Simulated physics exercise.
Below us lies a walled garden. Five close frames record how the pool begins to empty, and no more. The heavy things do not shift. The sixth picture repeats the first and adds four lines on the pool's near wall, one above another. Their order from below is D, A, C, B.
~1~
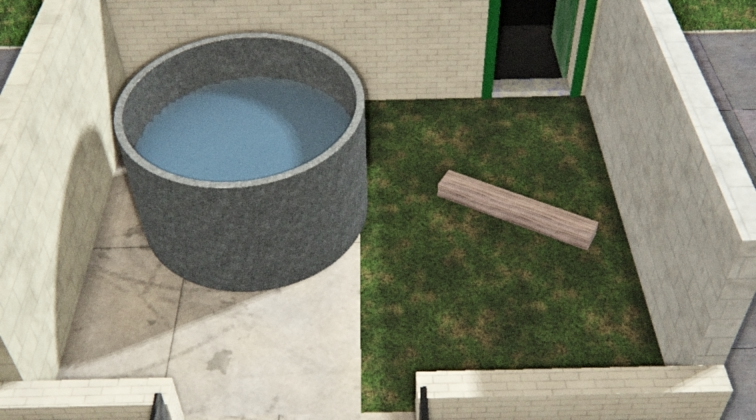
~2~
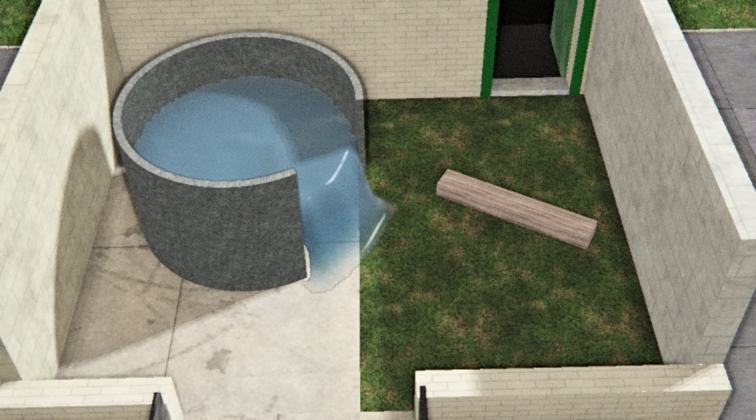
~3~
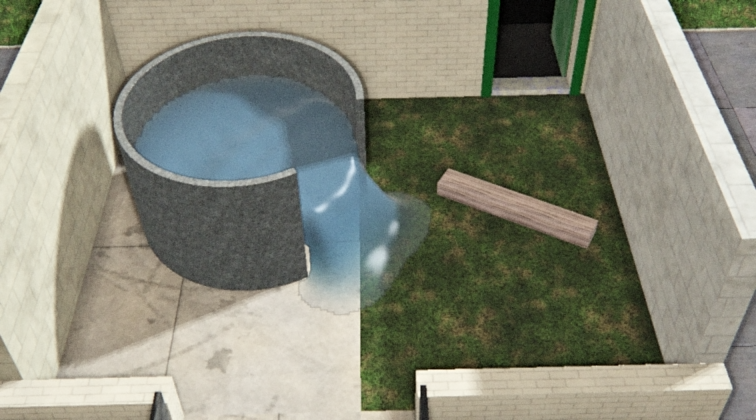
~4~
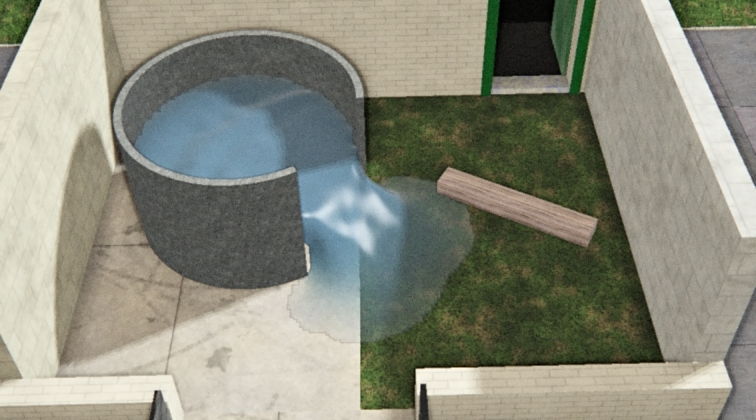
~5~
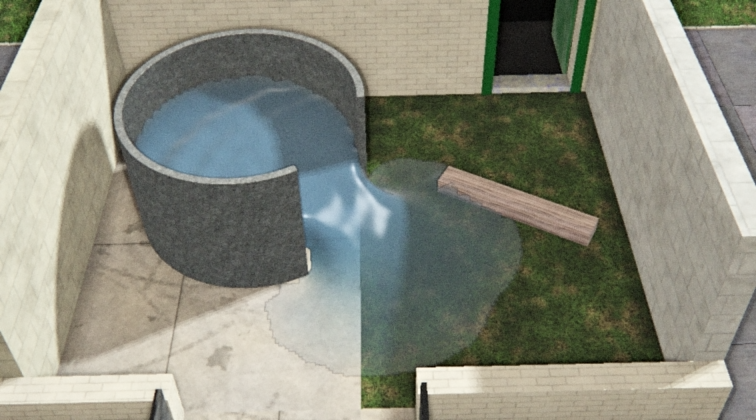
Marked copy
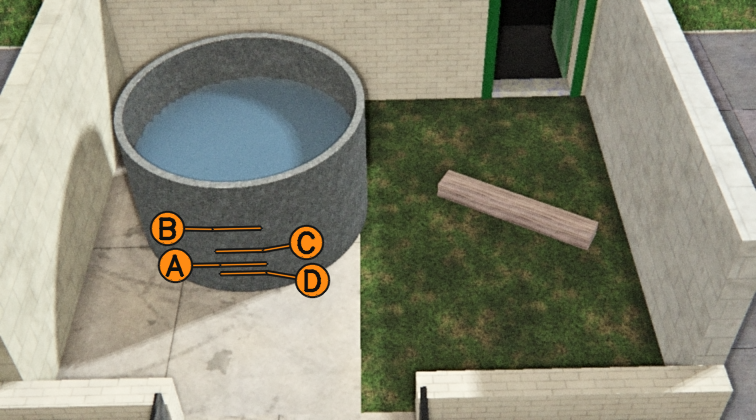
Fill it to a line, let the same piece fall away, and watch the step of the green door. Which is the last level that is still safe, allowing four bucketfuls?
It is C.
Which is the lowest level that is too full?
It is B.
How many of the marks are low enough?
Three.
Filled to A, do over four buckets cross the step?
No, not at all.
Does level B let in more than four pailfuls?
Yes.
In orange, A at (242, 264); B at (236, 228); C at (240, 250); D at (244, 273); from the bottom up D, A, C, B.
For level A, nothing gets over.
For level B, about 10 bucketfuls get in.
For level C, a splash gets over, under a bucket.
For level D, nothing gets over.
